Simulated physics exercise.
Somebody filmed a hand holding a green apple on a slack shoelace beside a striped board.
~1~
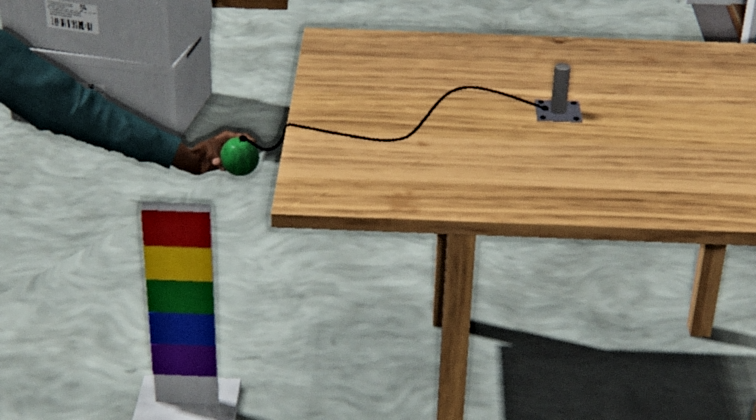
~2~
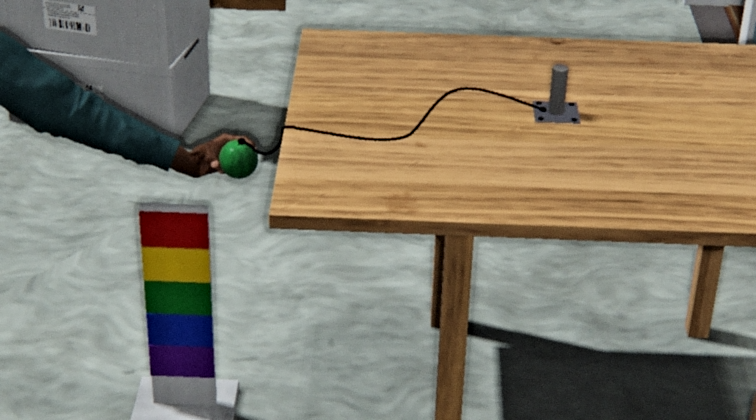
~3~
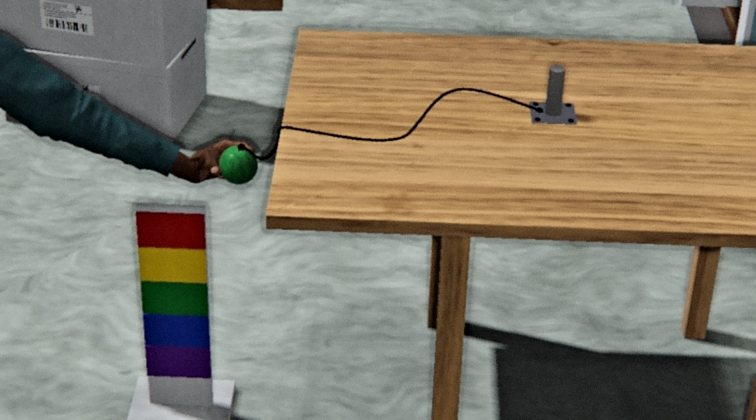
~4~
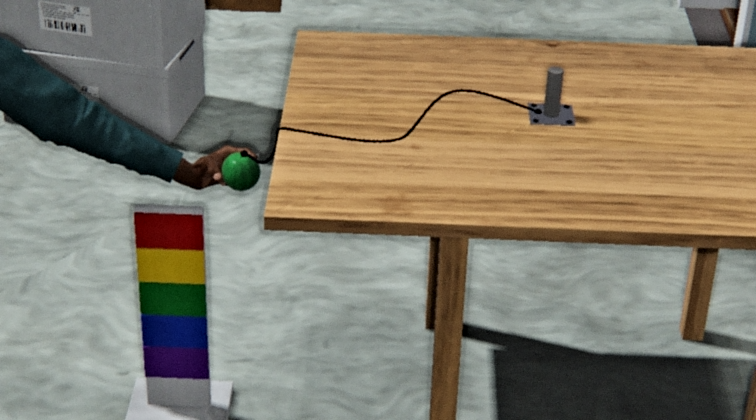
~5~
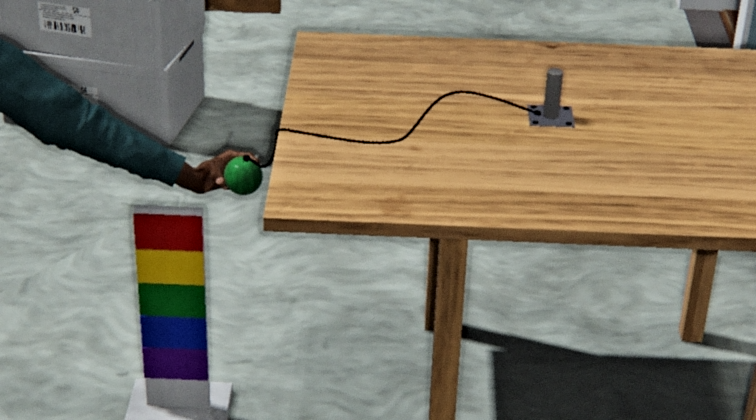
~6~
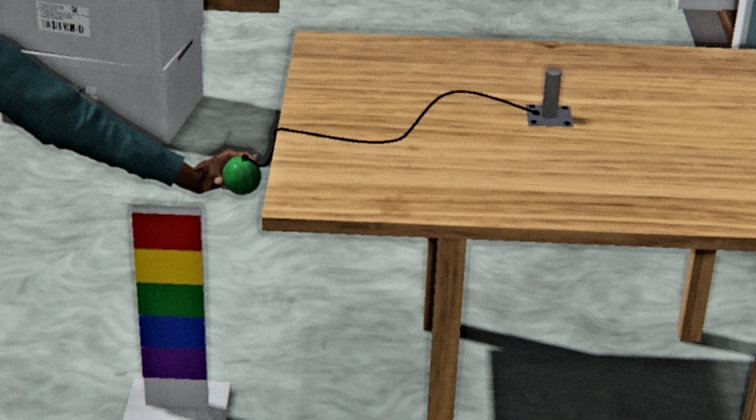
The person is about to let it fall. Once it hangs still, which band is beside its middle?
The yellow one.
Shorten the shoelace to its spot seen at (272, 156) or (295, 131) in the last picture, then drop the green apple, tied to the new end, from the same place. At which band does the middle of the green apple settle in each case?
It would be red; none, it hangs higher.
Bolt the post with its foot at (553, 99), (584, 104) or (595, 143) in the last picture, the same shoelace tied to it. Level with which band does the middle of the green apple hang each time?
It would be yellow; red; red.
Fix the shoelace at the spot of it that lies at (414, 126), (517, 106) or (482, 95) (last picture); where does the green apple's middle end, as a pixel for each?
In that order: (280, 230), (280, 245) and (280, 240).
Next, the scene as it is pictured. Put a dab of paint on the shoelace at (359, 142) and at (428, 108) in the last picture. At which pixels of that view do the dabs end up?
Near (283, 106) and (394, 108).
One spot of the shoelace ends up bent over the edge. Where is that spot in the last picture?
It lies at about (359, 142).
Soon after, apple near (256, 259); level with yellow.
After that, apple near (308, 240); level with yellow.
And then, apple near (272, 252); level with yellow.
In the end, apple near (279, 250); level with yellow. The shoelace holds its middle at yellow.
